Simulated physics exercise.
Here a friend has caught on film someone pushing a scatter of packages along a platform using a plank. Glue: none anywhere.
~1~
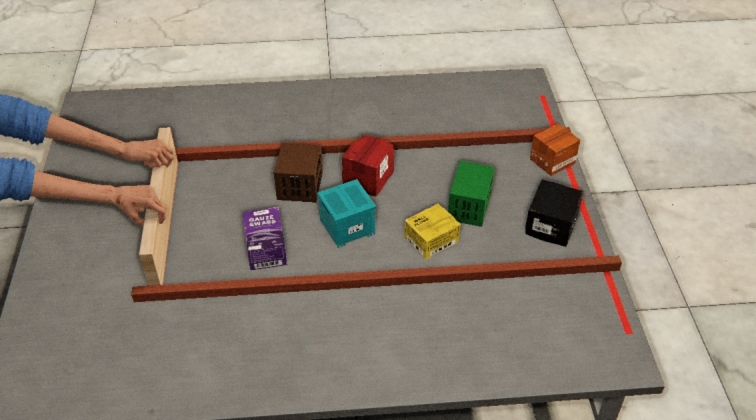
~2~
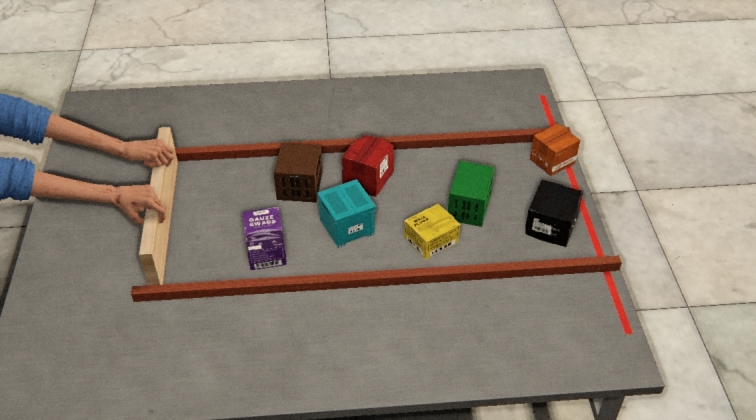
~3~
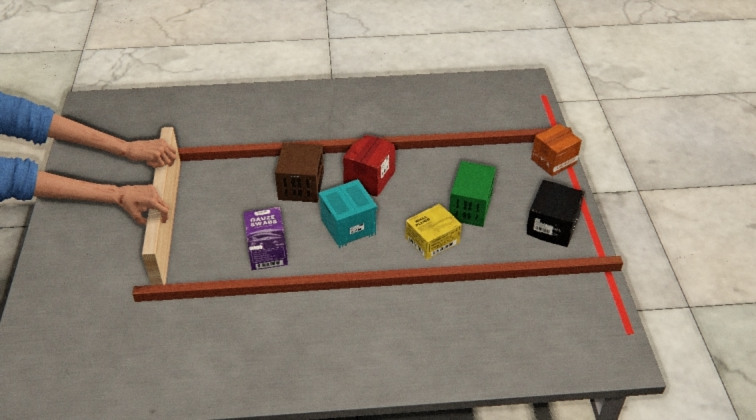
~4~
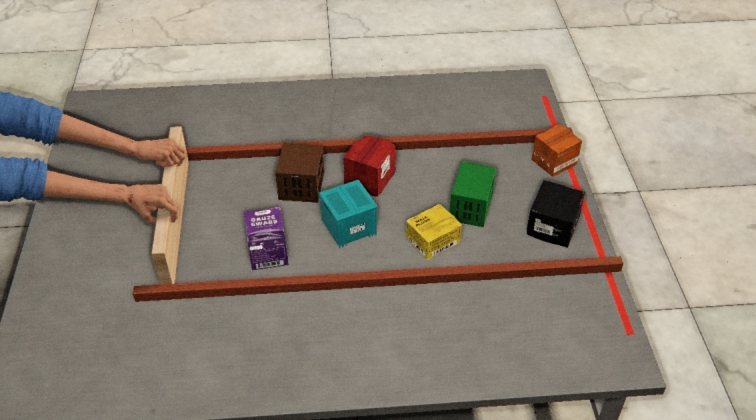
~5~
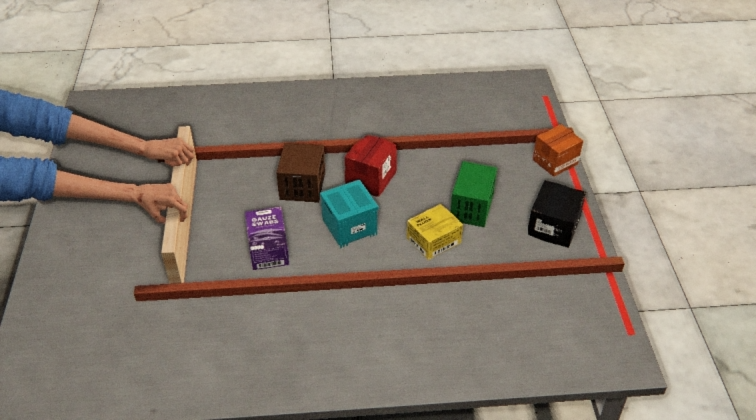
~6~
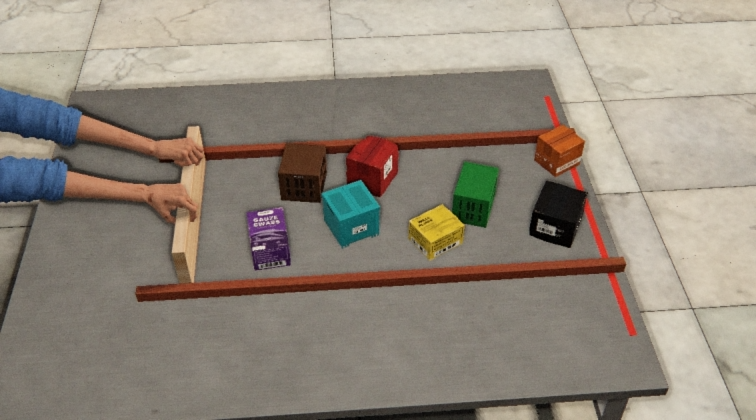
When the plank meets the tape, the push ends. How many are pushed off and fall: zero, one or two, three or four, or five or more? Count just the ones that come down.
Looks to me like the count going over is upwards of four.
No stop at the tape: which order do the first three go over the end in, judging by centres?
Order, earliest first: The orange parcel, then the black parcel, then the green crate.
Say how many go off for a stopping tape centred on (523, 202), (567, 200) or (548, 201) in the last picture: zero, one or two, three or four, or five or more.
Well, in the order given, it's either three or four, at least five and five or more.
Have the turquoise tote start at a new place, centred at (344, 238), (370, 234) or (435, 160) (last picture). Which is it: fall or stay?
At the three spots, the turquoise tote tips over, tips over and tips over.
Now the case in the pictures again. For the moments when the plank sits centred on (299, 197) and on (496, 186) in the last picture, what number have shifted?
The counts are 3 and 8.
A little later, none off yet; orange parcel at rest near (559, 151); black parcel at rest near (558, 214); green crate at rest near (475, 194).
Next, none off yet; orange parcel at rest near (559, 151); black parcel at rest near (558, 214); green crate shifted about its own width near (508, 190).
Later still, none off yet; orange parcel tilted a little near (598, 146); black parcel shifted about its own width near (617, 211); green crate shifted well along near (589, 174).
When it is over, the number that fall off is five or more; down, purple box, brown crate, turquoise tote, red parcel, yellow box, green crate, black parcel and orange parcel.
